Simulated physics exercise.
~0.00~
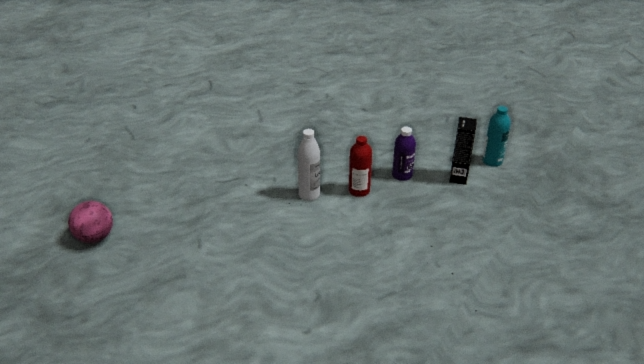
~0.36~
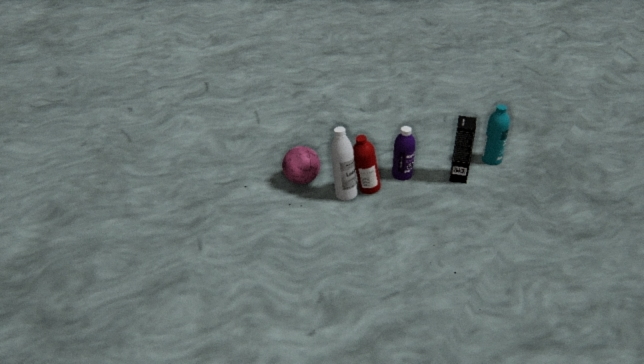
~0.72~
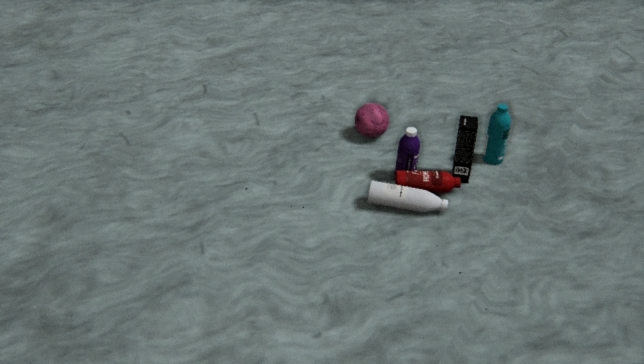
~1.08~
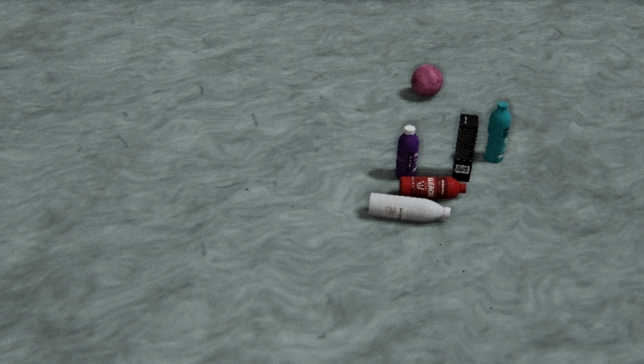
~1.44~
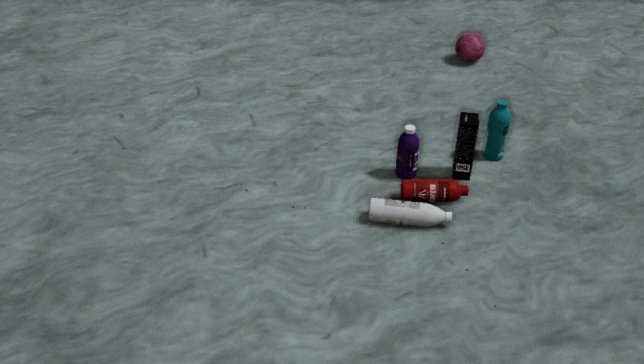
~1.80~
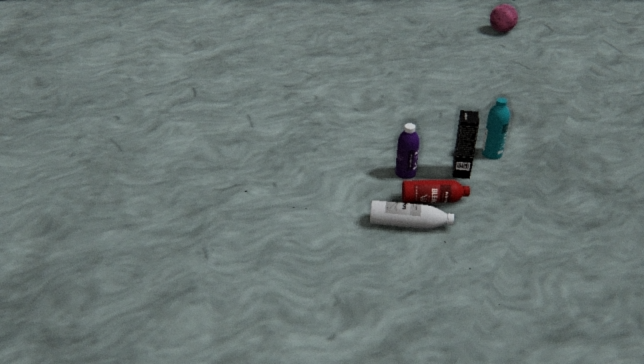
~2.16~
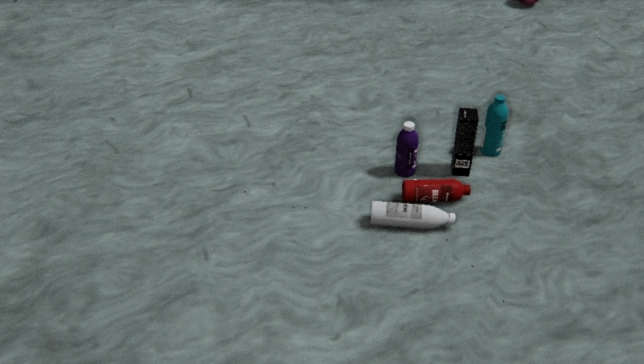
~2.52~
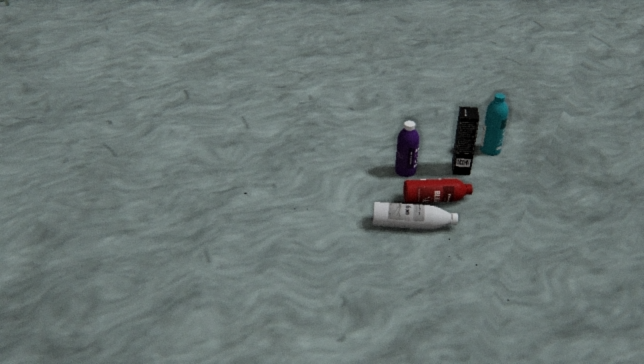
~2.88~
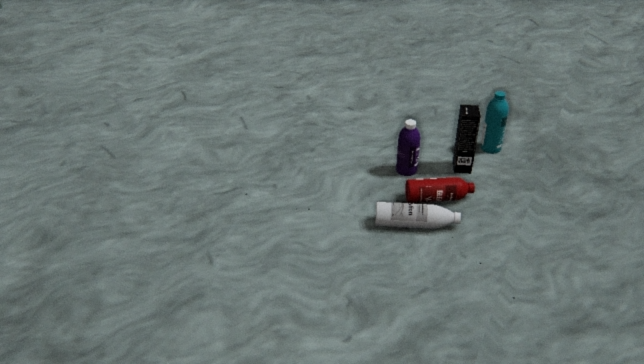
A pink ball rolls right, topples the white and red bottles, and rolls out of view.
